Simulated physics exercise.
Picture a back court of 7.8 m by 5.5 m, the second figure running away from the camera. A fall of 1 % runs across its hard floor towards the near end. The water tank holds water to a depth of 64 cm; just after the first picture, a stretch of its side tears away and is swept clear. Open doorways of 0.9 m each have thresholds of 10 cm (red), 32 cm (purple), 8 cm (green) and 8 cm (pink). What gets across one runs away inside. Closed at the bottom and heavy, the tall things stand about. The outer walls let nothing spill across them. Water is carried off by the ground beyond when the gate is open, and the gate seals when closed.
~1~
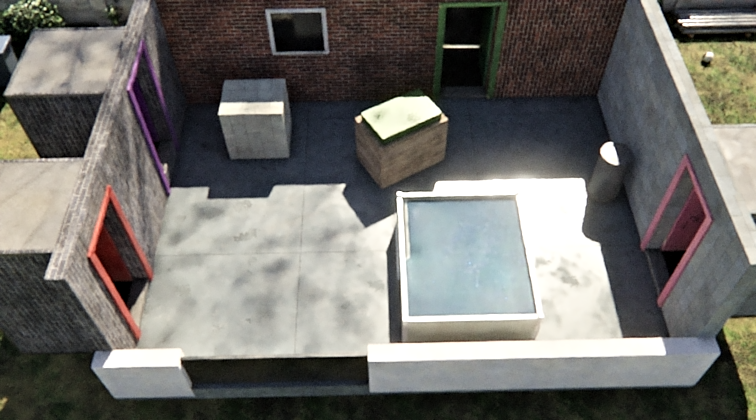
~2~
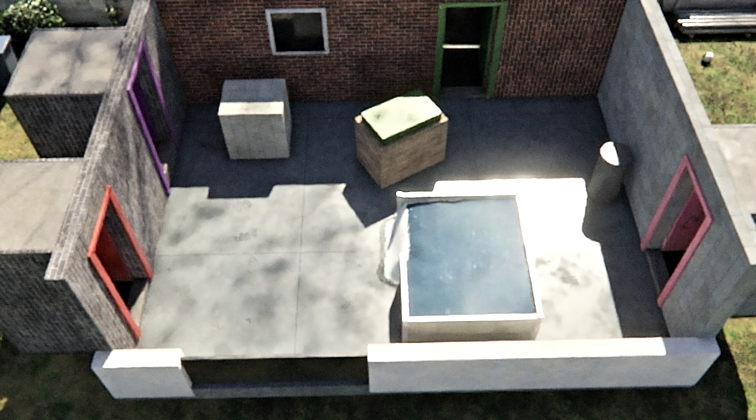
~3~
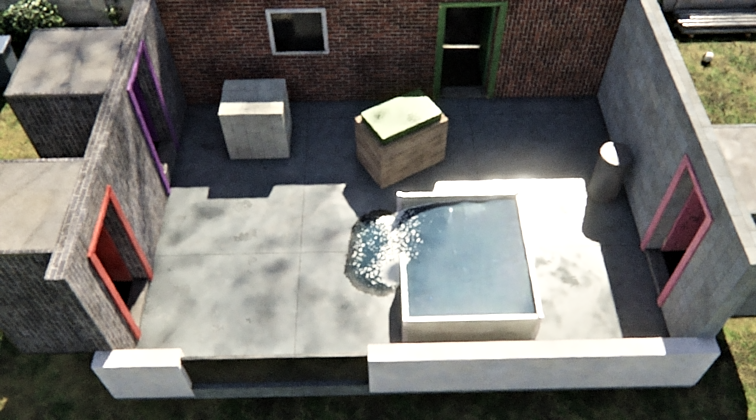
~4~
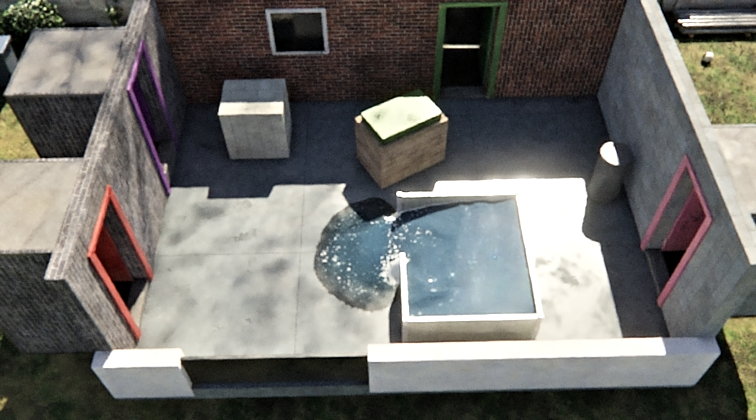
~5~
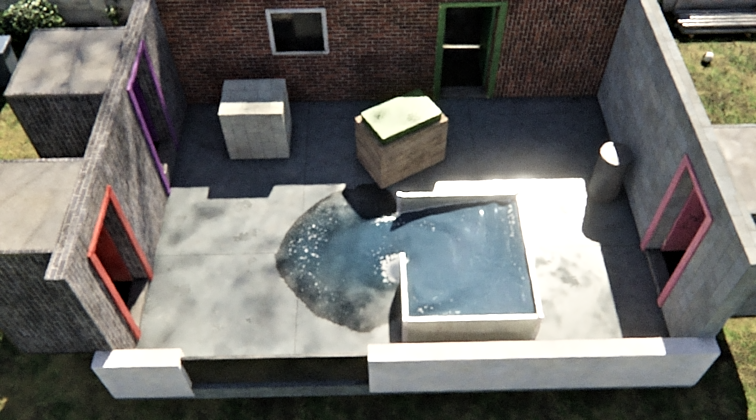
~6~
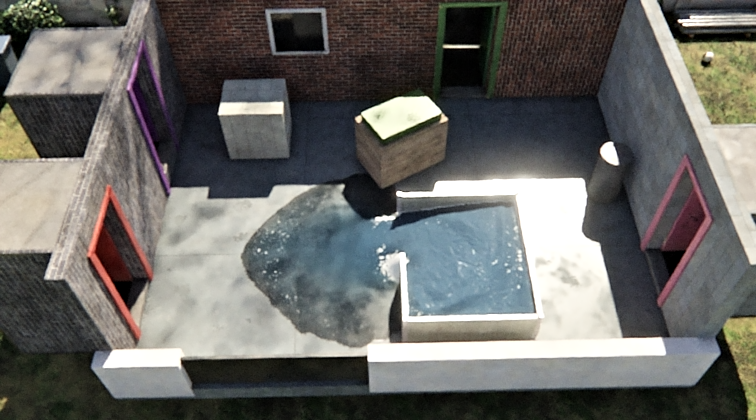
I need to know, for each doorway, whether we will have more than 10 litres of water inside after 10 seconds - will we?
Here is how it goes: The red door, yes, more than that; the purple door, no, not that much; the green door, no, not that much; the pink door, no, not that much.
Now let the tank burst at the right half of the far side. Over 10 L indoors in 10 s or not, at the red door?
Note: Red door, short of the mark.
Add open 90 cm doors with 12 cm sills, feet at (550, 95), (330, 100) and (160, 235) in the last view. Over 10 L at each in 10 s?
Door 1: Lower; door 2: Lower; door 3: Higher.
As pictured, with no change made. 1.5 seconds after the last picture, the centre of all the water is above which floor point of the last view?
About (360, 258).
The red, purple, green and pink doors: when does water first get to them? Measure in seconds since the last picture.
Red: 0.7 s; purple: 1.1 s; green: 5.0 s; pink: 8.5 s.
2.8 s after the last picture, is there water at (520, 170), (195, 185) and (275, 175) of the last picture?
Point 1: Unreached; point 2: Reached; point 3: Reached.
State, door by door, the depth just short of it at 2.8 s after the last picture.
In centimetres, the red door has 19, the purple door 16, the green door 0 and the pink door 0.
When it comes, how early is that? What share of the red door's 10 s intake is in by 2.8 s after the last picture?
By then it's near 60% of the total.
Then, 0.7 s after the last picture water covers 35 % of the floor and is deepest (36 cm) near (392, 244); red door 6 cm at the sill, 0 L in, purple door not reached, green door not reached, pink door not reached.
Then, 1.5 s after the last picture water covers 40 % of the floor and is deepest (32 cm) near (134, 363); red door 21 cm at the sill, 17 L in, purple door 25 cm at the sill, 0 L in, green door not reached, pink door not reached.
Then, 2.8 s after the last picture water covers 50 % of the floor and is deepest (24 cm) near (187, 107); red door 19 cm at the sill, 68 L in, purple door 16 cm at the sill, 0 L in, green door not reached, pink door not reached.
Then, 5.3 s after the last picture water covers 60 % of the floor and is deepest (16 cm) near (132, 374); red door 13 cm at the sill, 103 L in, purple door 14 cm at the sill, 0 L in, green door 2 cm at the sill, 0 L in, pink door not reached.
Then, 9.3 s after the last picture water covers 85 % of the floor and is deepest (13 cm) near (396, 334); red door 10 cm at the sill, 114 L in, purple door 7 cm at the sill, 0 L in, green door 4 cm at the sill, 0 L in, pink door 3 cm at the sill, 0 L in.
